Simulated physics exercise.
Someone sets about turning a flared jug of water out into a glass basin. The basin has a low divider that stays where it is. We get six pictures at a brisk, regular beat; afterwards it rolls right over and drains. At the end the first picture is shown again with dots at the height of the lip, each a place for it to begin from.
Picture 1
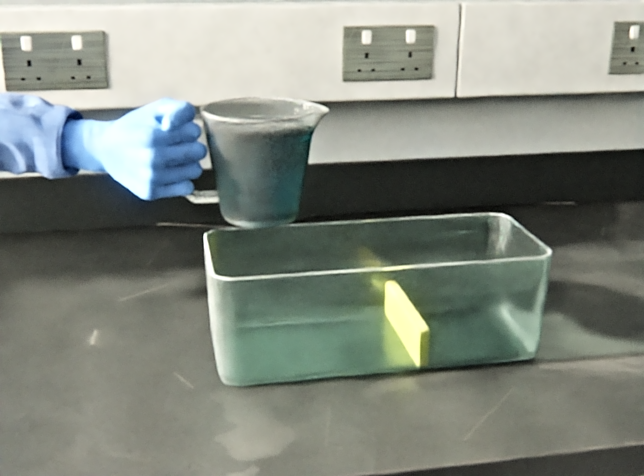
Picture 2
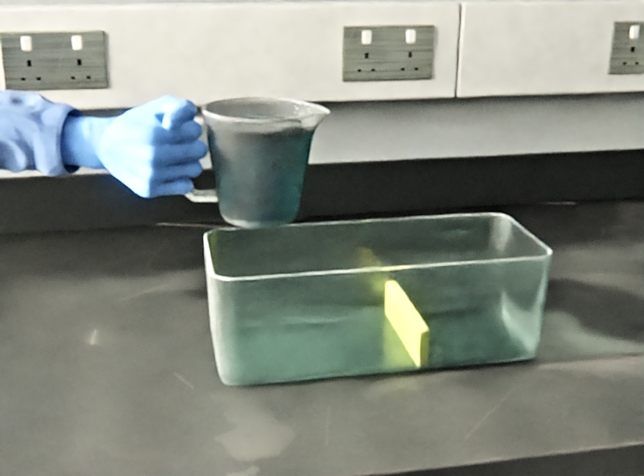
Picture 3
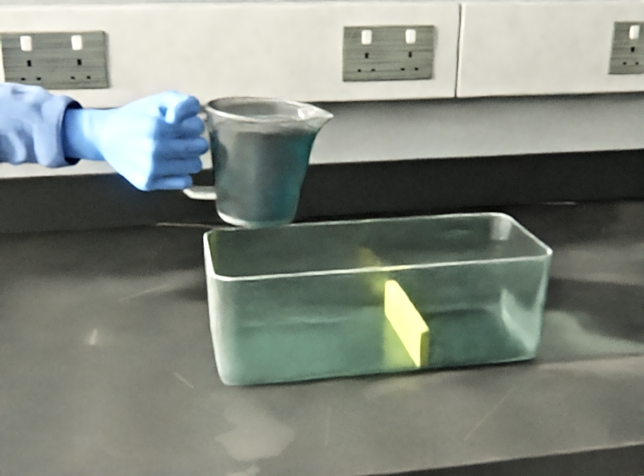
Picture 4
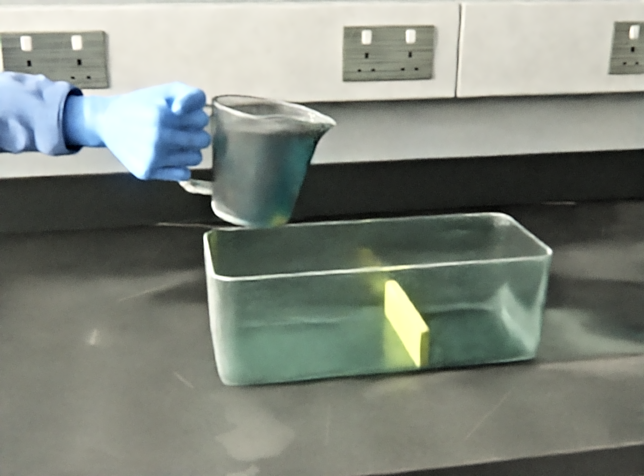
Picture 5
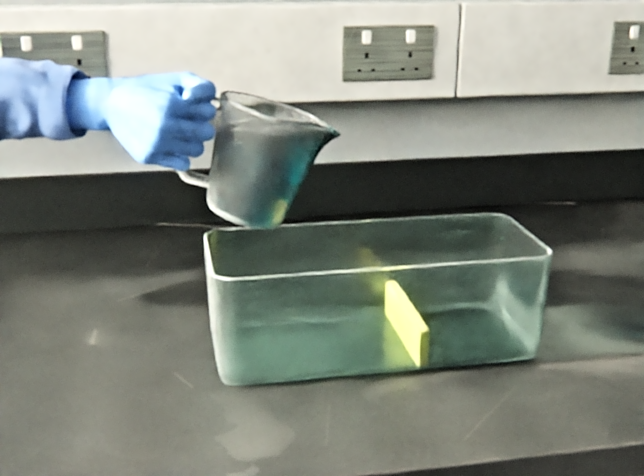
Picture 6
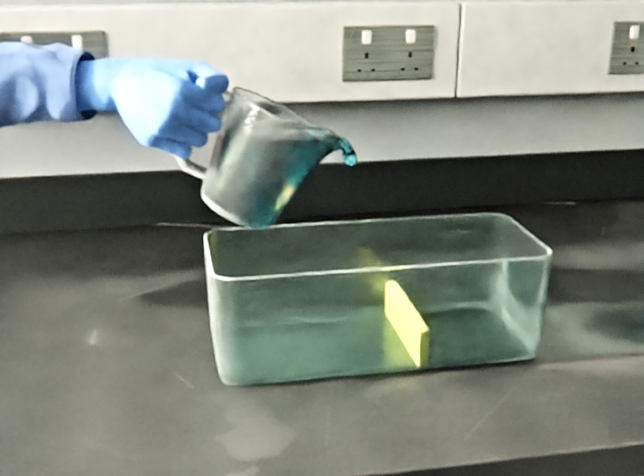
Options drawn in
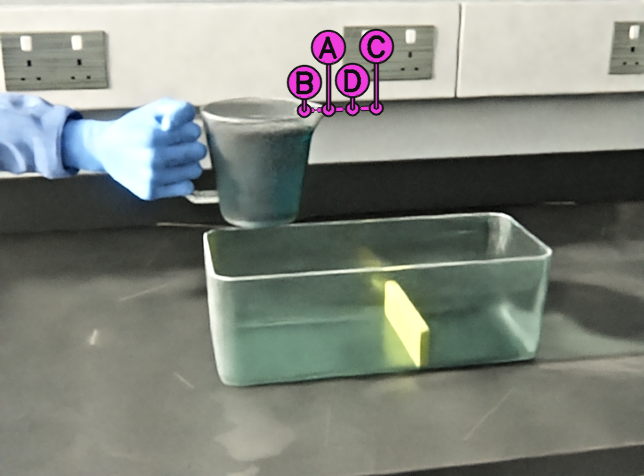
At first, a blue-gloved hand holds a flared jug of water upright above the left part of a glass basin with a short yellow wall inside. The hand gradually tilts the jug to the right, and then a little bluish water curls out over its lip.
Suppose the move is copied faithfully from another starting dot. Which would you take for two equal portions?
Spot D does it best.
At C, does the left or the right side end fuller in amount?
The right one.
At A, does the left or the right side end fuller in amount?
More ends on the left.
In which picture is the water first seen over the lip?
Picture 6.
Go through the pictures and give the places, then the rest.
Upright, lip at (327, 109); basin from (219, 382) to (537, 353); top of the wall at (406, 303); nothing has left yet, in the first frame.
Upright, lip at (328, 111); nothing has left yet, in the second frame.
Tipped about 5°, lip at (331, 115); nothing has left yet, in the third frame.
Tipped about 11°, lip at (335, 122); nothing has left yet, in the fourth frame.
Tipped about 19°, lip at (339, 133); nothing has left yet, in the fifth frame.
Tipped about 28°, lip at (342, 145); water is over the lip, down to (349, 160), in the sixth frame.
In magenta, A at (328, 109); B at (304, 110); C at (376, 108); D at (352, 108).
With A, about 89 % ends left of the wall and 10 % right of it.
With B, about 94 % ends left of the wall and 5 % right of it.
With C, about 15 % ends left of the wall and 84 % right of it.
With D, about 47 % ends left of the wall and 52 % right of it.
